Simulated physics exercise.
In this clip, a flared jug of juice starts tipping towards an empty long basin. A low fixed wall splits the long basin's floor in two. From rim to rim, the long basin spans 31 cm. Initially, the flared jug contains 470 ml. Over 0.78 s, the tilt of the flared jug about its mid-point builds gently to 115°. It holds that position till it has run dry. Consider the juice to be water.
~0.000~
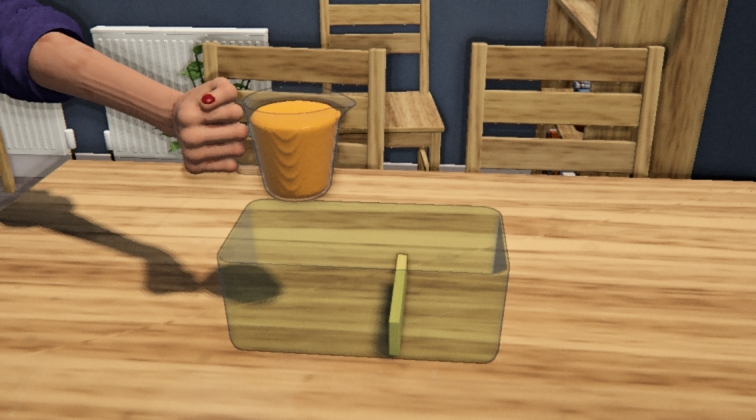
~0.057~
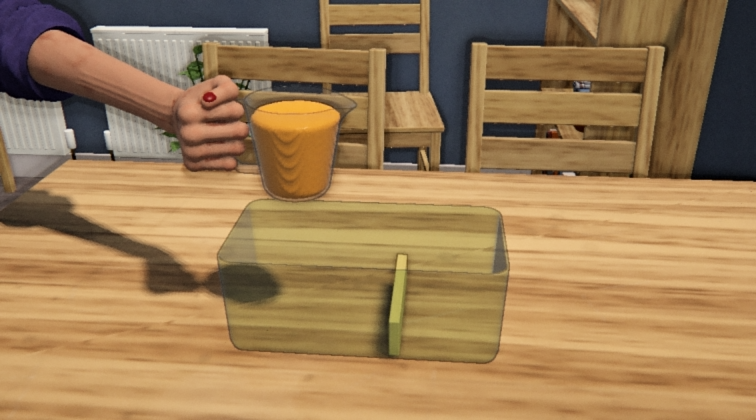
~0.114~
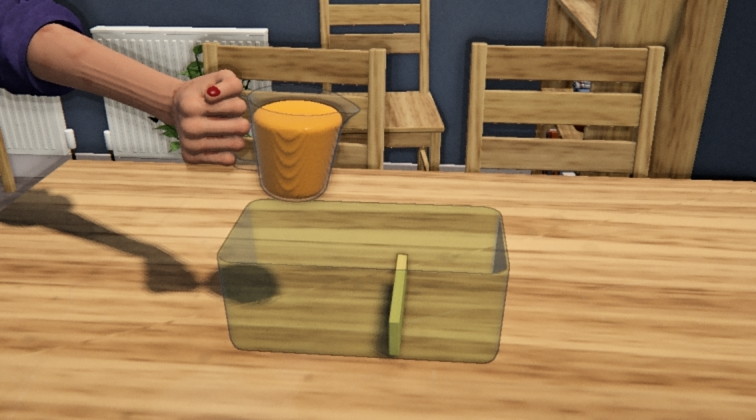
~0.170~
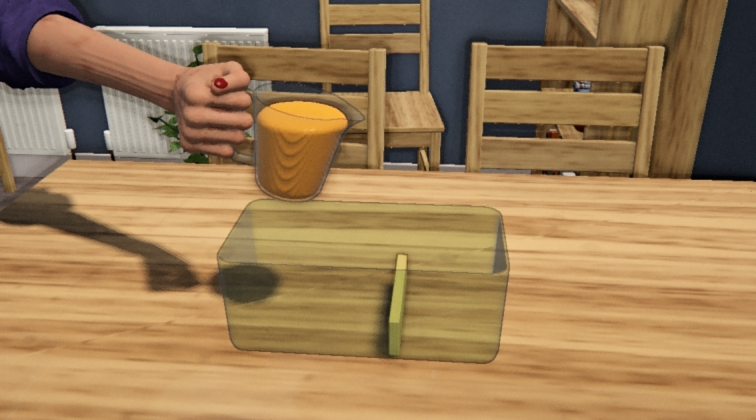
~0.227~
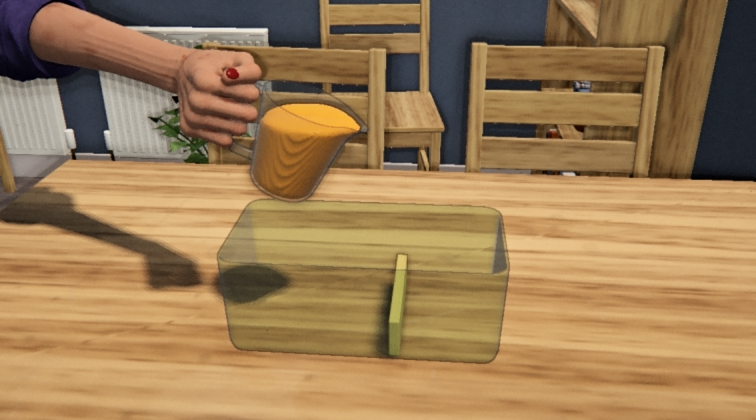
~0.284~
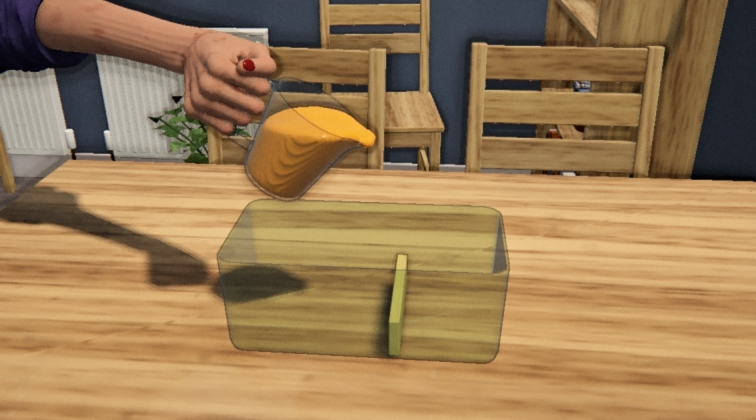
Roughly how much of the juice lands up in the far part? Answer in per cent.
Around 42 %.
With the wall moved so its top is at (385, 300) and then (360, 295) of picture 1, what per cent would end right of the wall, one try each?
Some 65 in a hundred, then some 90 in a hundred.
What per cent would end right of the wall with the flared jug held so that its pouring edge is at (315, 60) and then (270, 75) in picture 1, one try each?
About 10 %, then about 5 %.
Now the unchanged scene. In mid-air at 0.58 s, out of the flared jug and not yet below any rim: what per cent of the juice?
20 per cent.
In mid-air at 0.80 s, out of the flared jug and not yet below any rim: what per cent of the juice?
Near 3 percent.
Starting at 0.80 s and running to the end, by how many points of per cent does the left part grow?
I'd put it at some 4 percent.
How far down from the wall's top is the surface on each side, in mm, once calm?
I'd say some 36 mm on the left and some 34 mm on the right.
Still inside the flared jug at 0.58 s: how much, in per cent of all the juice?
About 40 per cent.
After 0.58 s the tilt is 98° and 41 per cent is still to pour, 10 is left of the wall and 29 right of it.
After 0.80 s the tilt is 115° and 2 per cent is still to pour, 53 is left of the wall and 41 right of it.
After 1.03 s the tilt is 115° and 0 per cent is still to pour, 57 is left of the wall and 42 right of it.
After 1.28 s the tilt is 115° and 0 per cent is still to pour, 57 is left of the wall and 42 right of it.
In the end 57 per cent lies left of the wall, 42 right of it and 1 outside.
